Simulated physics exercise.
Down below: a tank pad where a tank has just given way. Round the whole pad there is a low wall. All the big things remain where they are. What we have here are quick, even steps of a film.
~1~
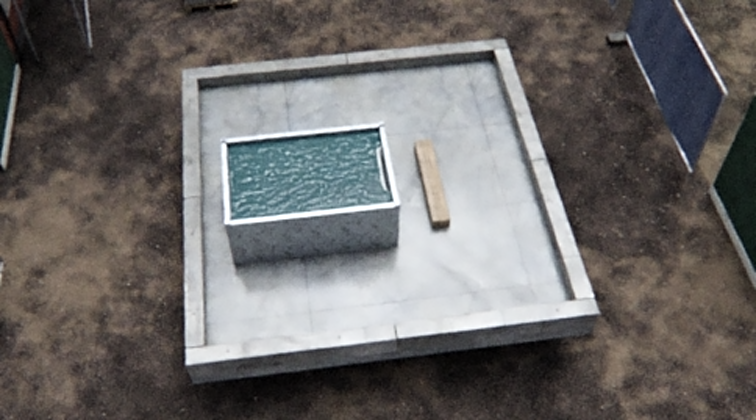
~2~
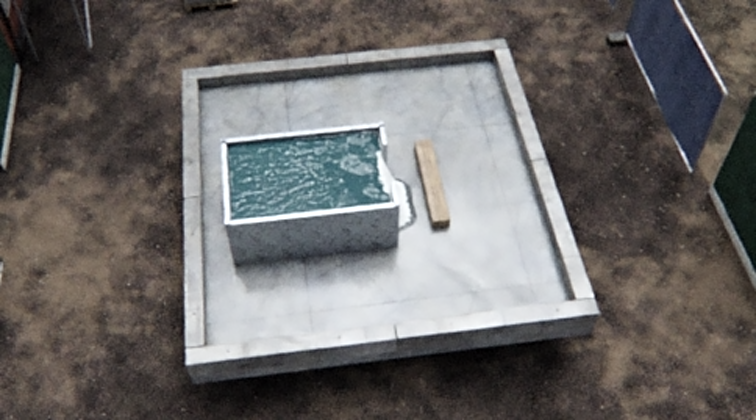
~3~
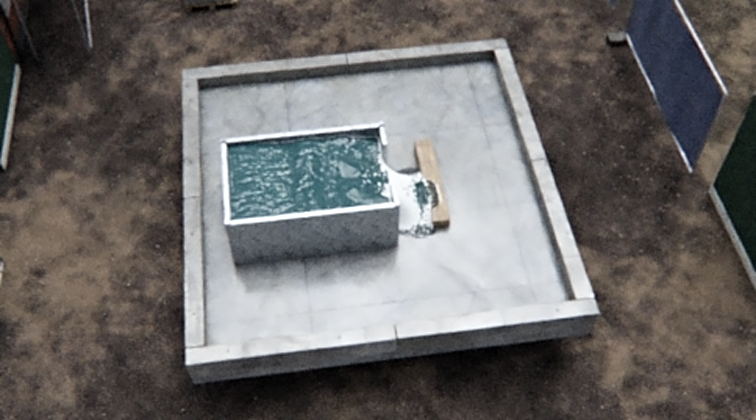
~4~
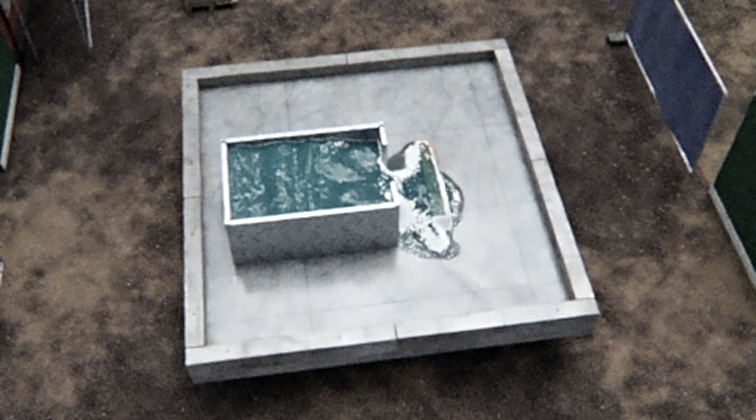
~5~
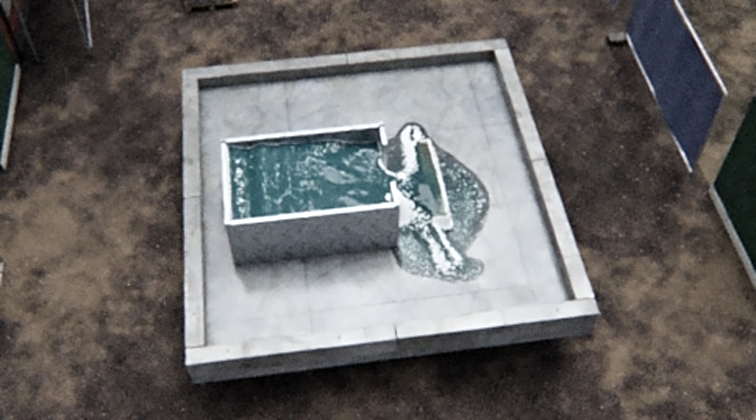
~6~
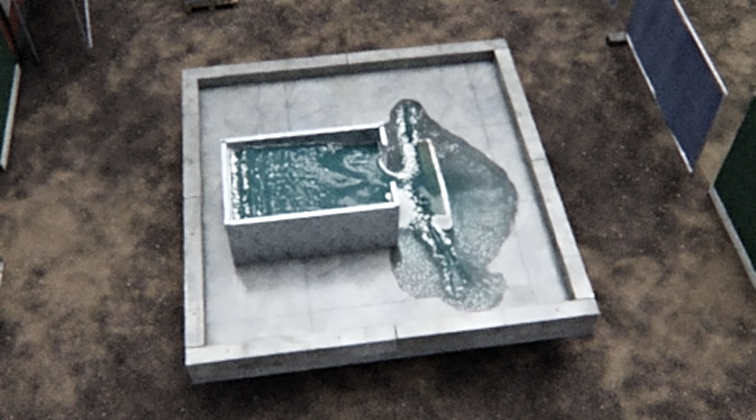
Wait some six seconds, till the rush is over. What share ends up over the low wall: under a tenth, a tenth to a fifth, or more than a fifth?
The part that gets over is under a tenth.
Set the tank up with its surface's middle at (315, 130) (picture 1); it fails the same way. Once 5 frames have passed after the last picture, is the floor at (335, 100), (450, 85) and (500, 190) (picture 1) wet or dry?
In sequence: Spared, soaked, soaked.
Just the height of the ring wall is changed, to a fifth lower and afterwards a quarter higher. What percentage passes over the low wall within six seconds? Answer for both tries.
The first case gives roughly 6 in a hundred and the second roughly 0 in a hundred.
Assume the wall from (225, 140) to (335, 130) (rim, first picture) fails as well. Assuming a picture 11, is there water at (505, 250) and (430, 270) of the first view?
First point bare, second point bare.
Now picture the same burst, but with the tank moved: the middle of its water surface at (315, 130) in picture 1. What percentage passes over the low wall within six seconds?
Share noted: About 4 %.
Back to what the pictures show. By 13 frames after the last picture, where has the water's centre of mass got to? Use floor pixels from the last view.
The balance point is around (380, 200).
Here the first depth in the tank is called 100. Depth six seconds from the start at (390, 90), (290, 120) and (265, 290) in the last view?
I'd say around 14 per cent, then 6 per cent, then 12 per cent.
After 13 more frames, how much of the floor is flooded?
It comes to 70 per cent.
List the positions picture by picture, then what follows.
In the first frame, still water in the tank at (308, 175).
In the second frame, the front is at (404, 225), out from the gap at (386, 192).
In the third frame, water pours out at (386, 192) and has run to (431, 229).
In the fourth frame, the front is at (453, 251), out from the gap at (386, 193).
In the fifth frame, water pours out at (386, 193) and has run to (472, 274).
In the sixth frame, the front is at (492, 302), out from the gap at (386, 193).
A moment on, water covers 35 % of the floor; the low wall has let 0 % over.
Next, water covers 45 % of the floor; the low wall has let 0 % over.
Then, water covers 60 % of the floor; the low wall has let 2 % over.
Later, water covers 70 % of the floor; the low wall has let 3 % over.
In the end, water covers 80 % of the floor; the low wall has let 3 % over.
